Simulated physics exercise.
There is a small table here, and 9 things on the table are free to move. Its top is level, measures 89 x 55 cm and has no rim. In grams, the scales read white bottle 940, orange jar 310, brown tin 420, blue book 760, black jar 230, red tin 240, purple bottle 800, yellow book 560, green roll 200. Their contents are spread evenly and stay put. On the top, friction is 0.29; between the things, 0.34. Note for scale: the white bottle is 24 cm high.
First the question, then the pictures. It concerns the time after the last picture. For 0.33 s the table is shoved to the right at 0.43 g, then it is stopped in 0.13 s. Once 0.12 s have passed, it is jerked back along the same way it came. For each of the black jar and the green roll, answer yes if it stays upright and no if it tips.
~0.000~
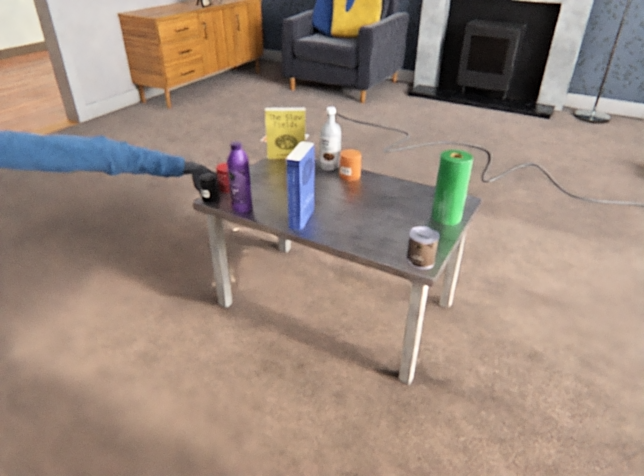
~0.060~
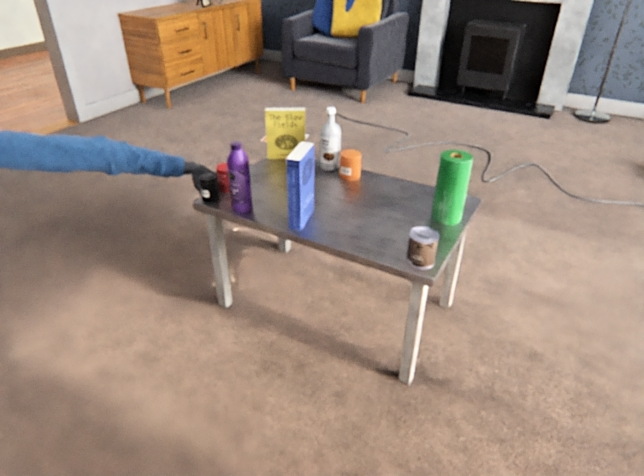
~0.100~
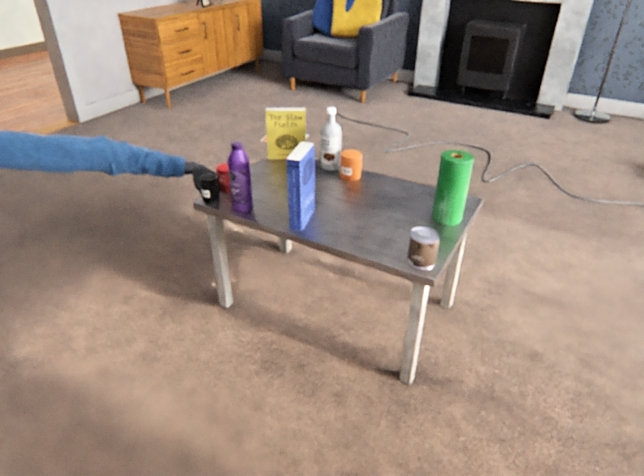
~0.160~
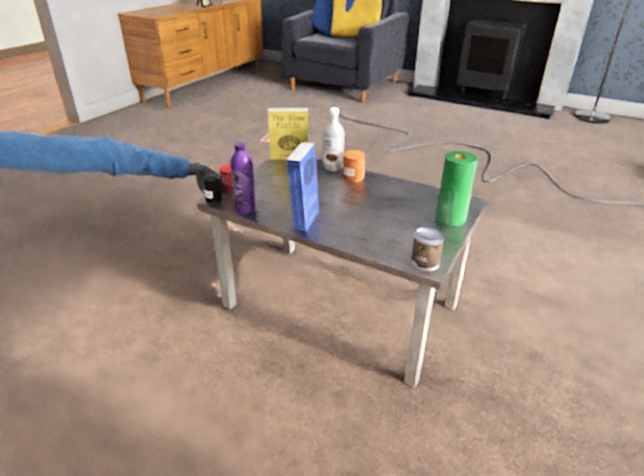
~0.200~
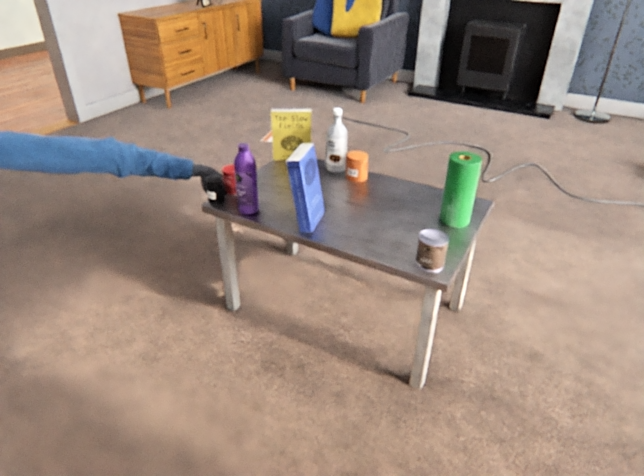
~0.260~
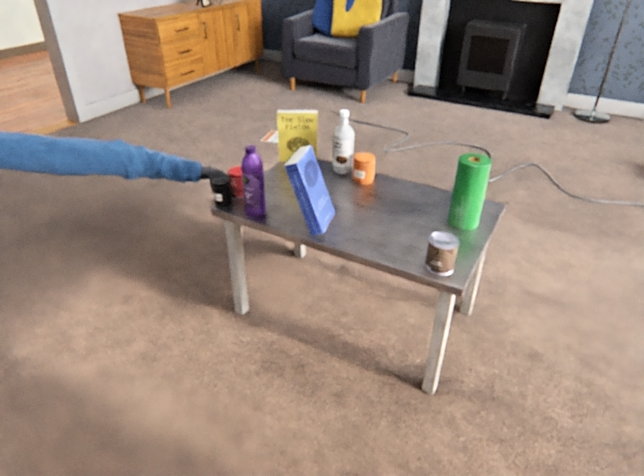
Black jar no, green roll no.
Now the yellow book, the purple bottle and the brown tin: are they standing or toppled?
Outcome noted - the yellow book ends up fallen, the purple bottle ends up fallen, the brown tin ends up fallen.
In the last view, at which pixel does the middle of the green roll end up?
Roughly at pixel (531, 350).
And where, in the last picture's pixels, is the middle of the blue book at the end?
I'd put it at around (319, 223).
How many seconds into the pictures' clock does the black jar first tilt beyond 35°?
Answer: Near 0.4 s.
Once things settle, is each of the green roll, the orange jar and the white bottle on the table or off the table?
Observed: Green roll exits its support; orange jar remains in bounds; white bottle remains in bounds.
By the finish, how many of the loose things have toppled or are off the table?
Total: 7.
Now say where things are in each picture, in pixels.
The first picture shows black jar (209, 188); green roll (451, 188).
The second picture shows brown tin (422, 247); blue book (301, 186).
The third picture shows purple bottle (240, 177).
The fourth picture shows table along by 2 cm; blue book (304, 187) 4° off upright; yellow book (289, 134).
The fifth picture shows table along by 4 cm; blue book (307, 188) 9° off upright; orange jar (357, 166).
The sixth picture shows table along by 8 cm; black jar (222, 192) moved 3 cm; green roll (469, 192) moved 3 cm.
After 0.66 s, table along by 32 cm; black jar and red tin now off the table; green roll moved 3 cm near (566, 215); blue book on its side.
After 0.96 s, table along by 11 cm; brown tin and green roll now off the table; purple bottle 69° off upright; yellow book on its side.
In the end (3.7 s), off the table and tipped over, brown tin, black jar, red tin, purple bottle and green roll; toppled on the table, blue book and yellow book; not toppled but over 5 cm from the start, white bottle and orange jar. In the last view, black jar near (198, 269), green roll near (531, 350).
